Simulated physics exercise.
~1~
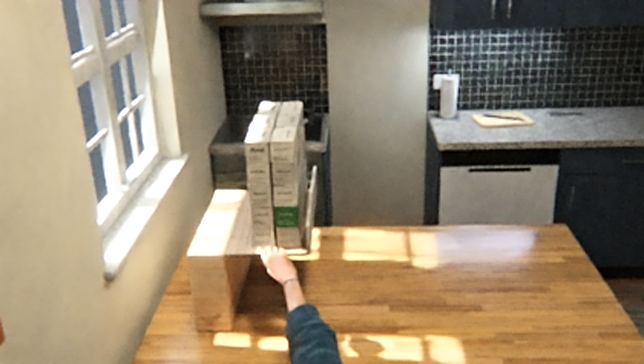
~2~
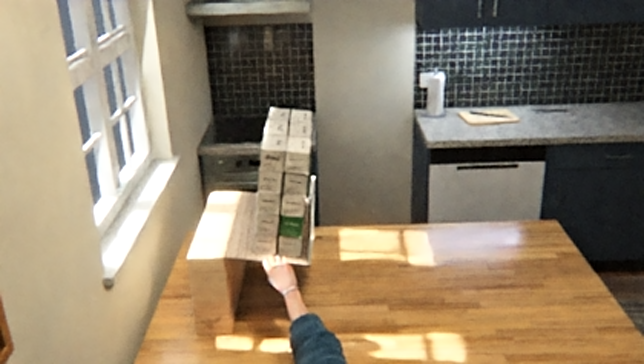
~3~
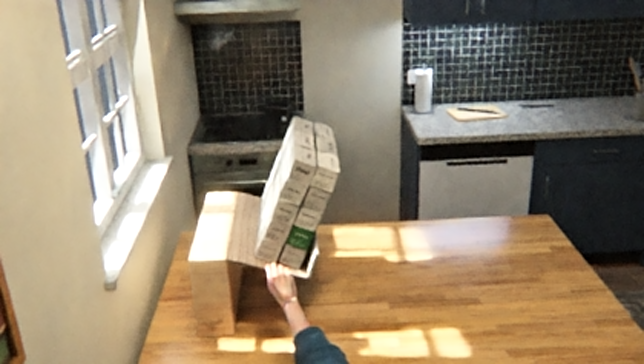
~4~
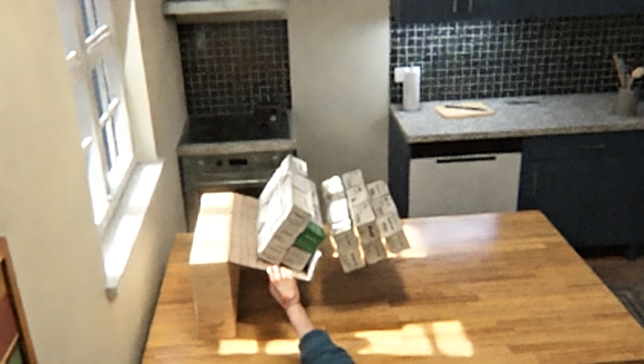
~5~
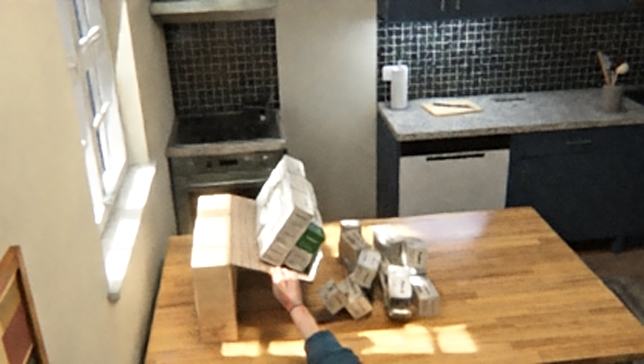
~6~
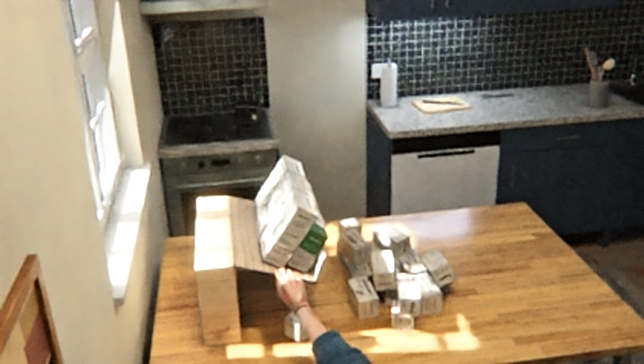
A hand in a dark teal sleeve reaches over a sunlit wooden table to a tray hinged to a pale wooden block, in a kitchen seen from above, with a window at left and dark cabinets behind. Whitish tea packets, one with a green label, stand stacked on the tray. The tray's right side dips, and the stack leans right. Its upper packets break away, tumble onto the table and settle in a loose heap. The tray stays tilted, with the green packet and those around it still leaning on it, as the view drifts slightly sideways.
